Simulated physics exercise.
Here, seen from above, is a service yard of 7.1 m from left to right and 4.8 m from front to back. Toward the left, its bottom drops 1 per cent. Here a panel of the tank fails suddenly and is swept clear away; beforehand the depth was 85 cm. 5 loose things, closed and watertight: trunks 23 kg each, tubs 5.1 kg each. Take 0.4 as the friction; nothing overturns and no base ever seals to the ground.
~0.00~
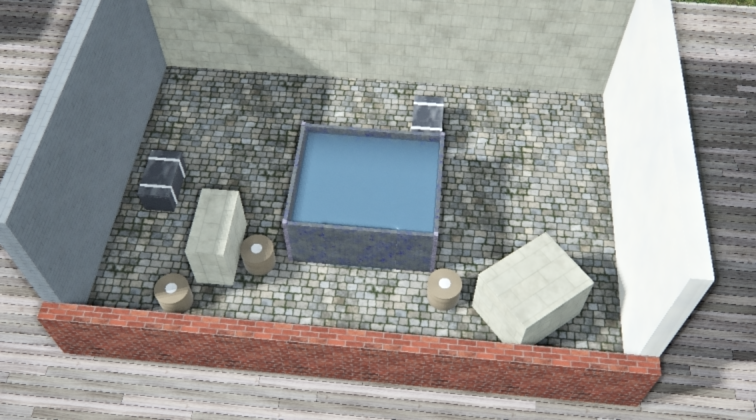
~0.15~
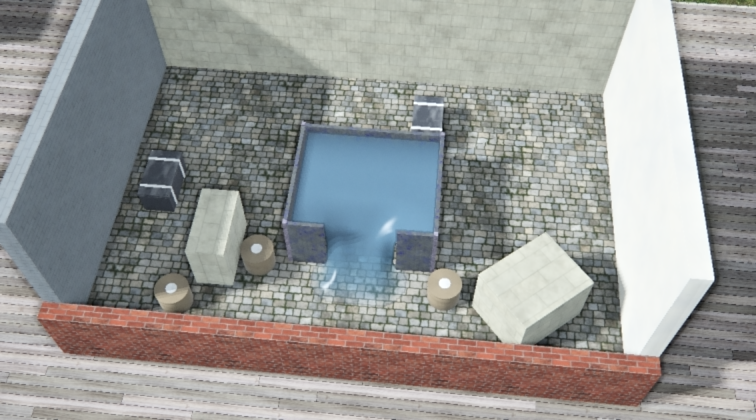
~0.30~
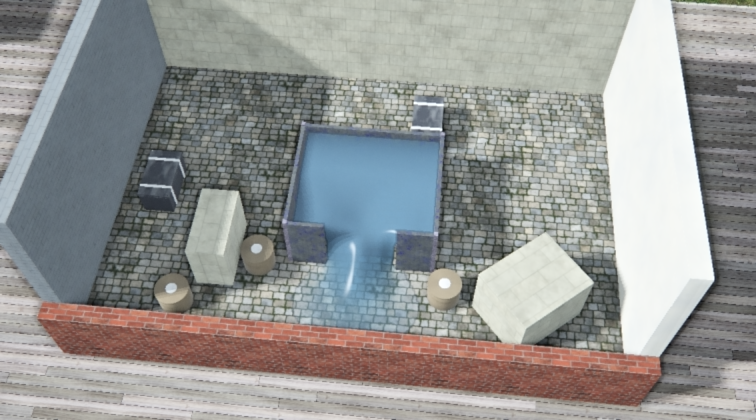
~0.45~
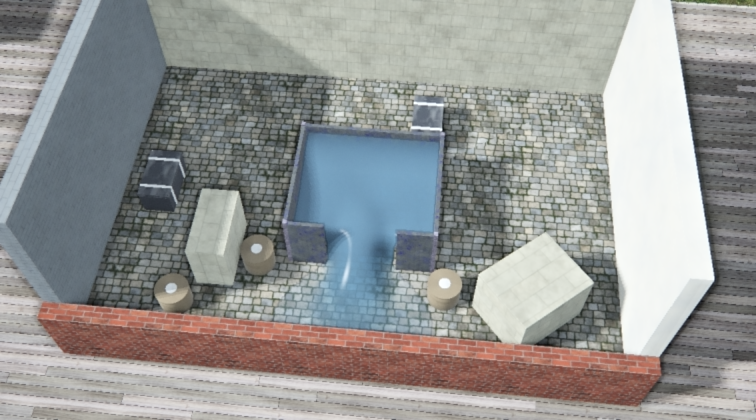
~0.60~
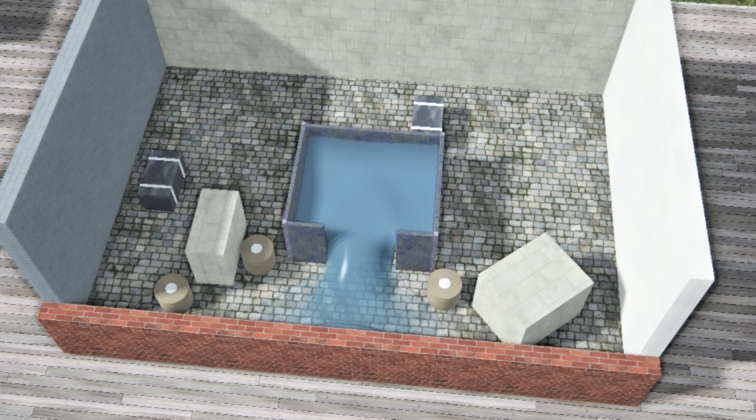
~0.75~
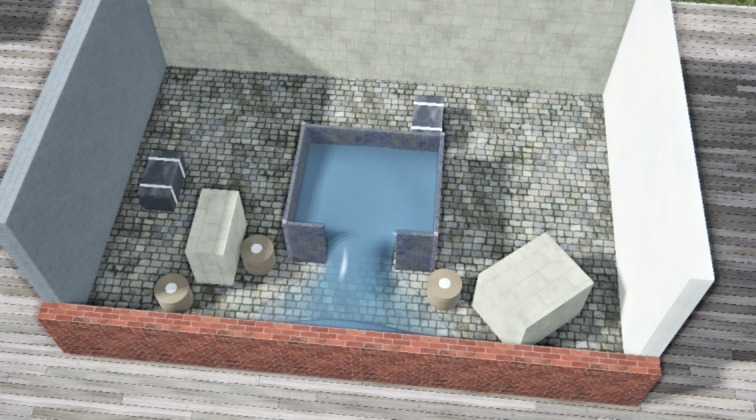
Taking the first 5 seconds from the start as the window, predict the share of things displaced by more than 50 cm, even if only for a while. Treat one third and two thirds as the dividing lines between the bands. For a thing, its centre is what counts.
My guess is the top band, two thirds and up.
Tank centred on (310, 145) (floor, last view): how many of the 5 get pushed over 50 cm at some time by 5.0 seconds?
That gives 4 of them.
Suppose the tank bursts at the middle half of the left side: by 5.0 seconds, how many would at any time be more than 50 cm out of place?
Count: 4.
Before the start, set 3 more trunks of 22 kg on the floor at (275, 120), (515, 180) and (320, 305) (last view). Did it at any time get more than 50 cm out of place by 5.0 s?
In the order asked: Below the mark; above the mark; above the mark.
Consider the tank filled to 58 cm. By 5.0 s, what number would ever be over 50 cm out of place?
Then 2 of them.
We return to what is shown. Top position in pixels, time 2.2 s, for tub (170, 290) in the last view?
About (134, 207), give or take.
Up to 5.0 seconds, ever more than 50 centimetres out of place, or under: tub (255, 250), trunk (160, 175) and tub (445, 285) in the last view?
First exceeding it, second exceeding it, third exceeding it.
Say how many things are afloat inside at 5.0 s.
Count: 2.
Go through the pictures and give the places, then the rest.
A trunk at (160, 173), on the bottom; a tub at (445, 284) rests on the ground; 2.9 m2 under water; 0 of 5 have shifted, in the first frame.
A trunk at (160, 173), on the bottom; a tub at (445, 284) rests on the ground; 3.6 m2 under water; 0 of 5 have shifted, in the second frame.
A trunk at (160, 173) rests on the ground; a tub at (445, 284) rests on the ground; 4.6 m2 under water; 0 of 5 have shifted, in the third frame.
A trunk at (160, 173) rests on the ground; a tub at (445, 284) rests on the ground; 5.1 m2 under water; 0 of 5 have shifted, in the fourth frame.
A trunk at (160, 173), on the bottom; a tub at (445, 284), on the bottom; water covers 5.3 m2; 0 of 5 have shifted, in the fifth frame.
A trunk at (160, 173), on the bottom; a tub at (445, 284) rests on the ground; 5.5 m2 under water; 0 of 5 have shifted, in the sixth frame.
After 1.1 s 0 of 5 are over 50 cm from their spots; 0 afloat.
After 2.2 s 1 of 5 are over 50 cm from their spots; 1 afloat.
After 3.5 s 3 of 5 are over 50 cm from their spots; 1 afloat.
After 5.0 s 4 of 5 are over 50 cm from their spots, and 4 have been at some point; 2 afloat.
